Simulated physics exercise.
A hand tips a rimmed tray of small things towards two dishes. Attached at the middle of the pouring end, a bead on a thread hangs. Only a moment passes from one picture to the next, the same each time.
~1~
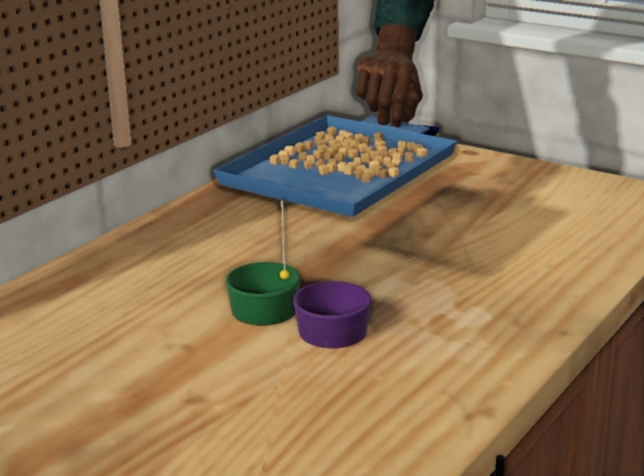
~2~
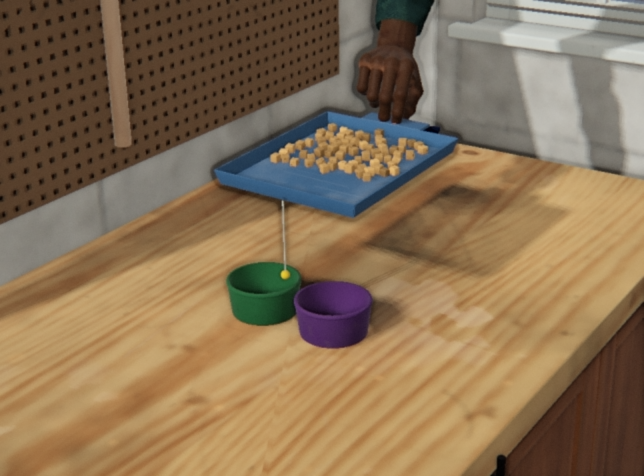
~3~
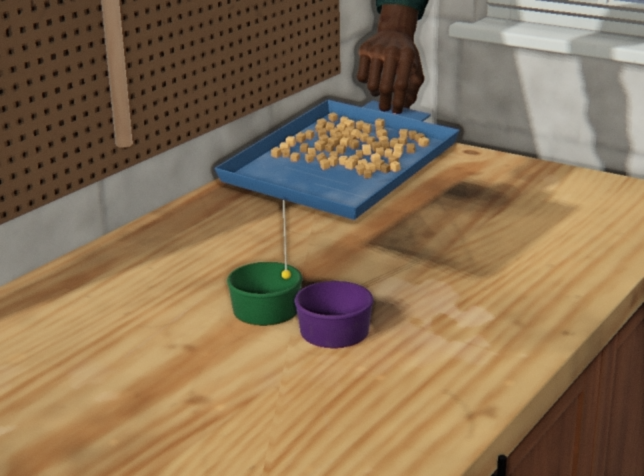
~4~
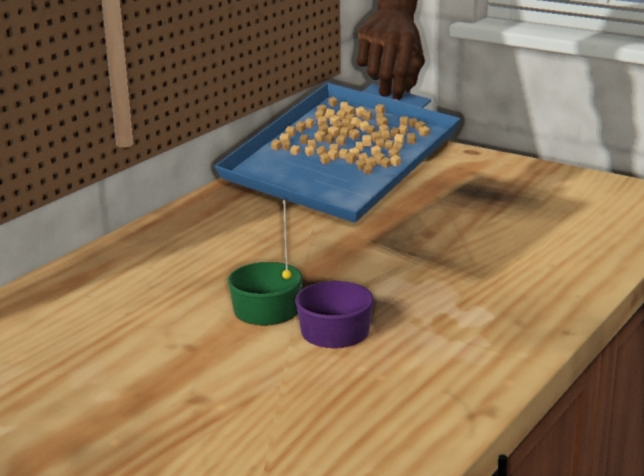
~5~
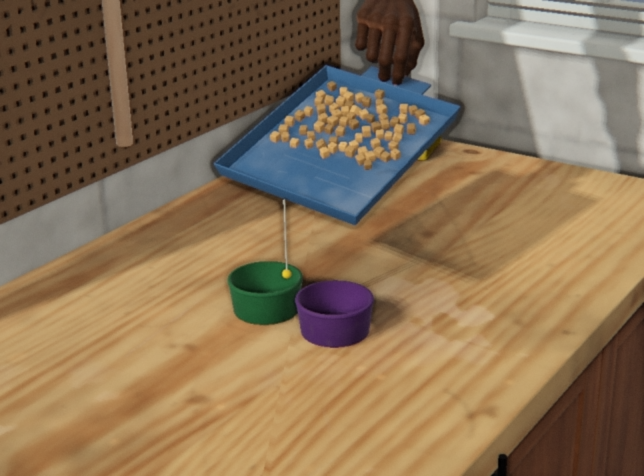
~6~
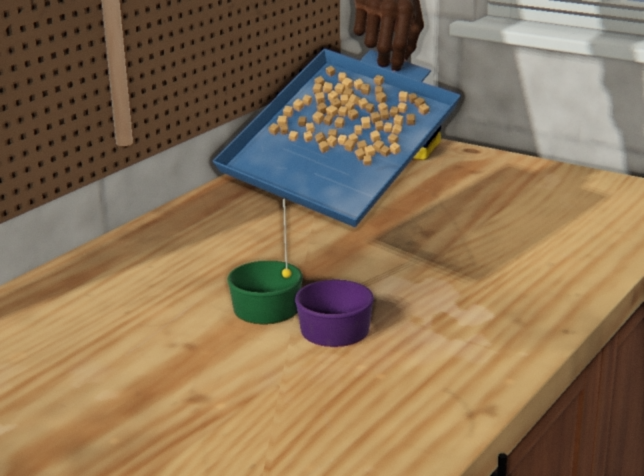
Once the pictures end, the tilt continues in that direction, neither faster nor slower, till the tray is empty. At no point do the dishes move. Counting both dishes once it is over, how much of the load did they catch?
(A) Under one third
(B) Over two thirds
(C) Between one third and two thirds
Answer: C.
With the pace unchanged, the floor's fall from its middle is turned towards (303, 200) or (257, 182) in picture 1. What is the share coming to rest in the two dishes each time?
Around 10 percent for the first aim and around 30 percent for the second.
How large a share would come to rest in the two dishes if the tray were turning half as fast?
That comes to about 40 in every hundred.
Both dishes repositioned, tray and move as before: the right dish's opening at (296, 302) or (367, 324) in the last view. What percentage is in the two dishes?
First position: Some 30 %; second position: Some 70 %.
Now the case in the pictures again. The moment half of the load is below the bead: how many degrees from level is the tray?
I'd say it is tilted about 110°.
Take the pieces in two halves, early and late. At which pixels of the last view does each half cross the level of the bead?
At (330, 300) for the first part, then at (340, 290) for the others.
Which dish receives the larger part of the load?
You'll find more in the right of the two at the end.
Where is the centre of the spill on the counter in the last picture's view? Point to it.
The centre sits near (319, 375).
Just after the last frame, tray tipped steeply; almost all on the tray; about a tenth in the air.
A moment on, tray tipped past a quarter turn; roughly half on the tray; about a tenth in the right dish; roughly a quarter outside both; about a tenth in the air.
Further on, tray tipped past a quarter turn; roughly half in the right dish; roughly half outside both.
When it is over, tray tipped past a quarter turn; roughly half in the right dish; not one in the left dish; roughly half outside both.
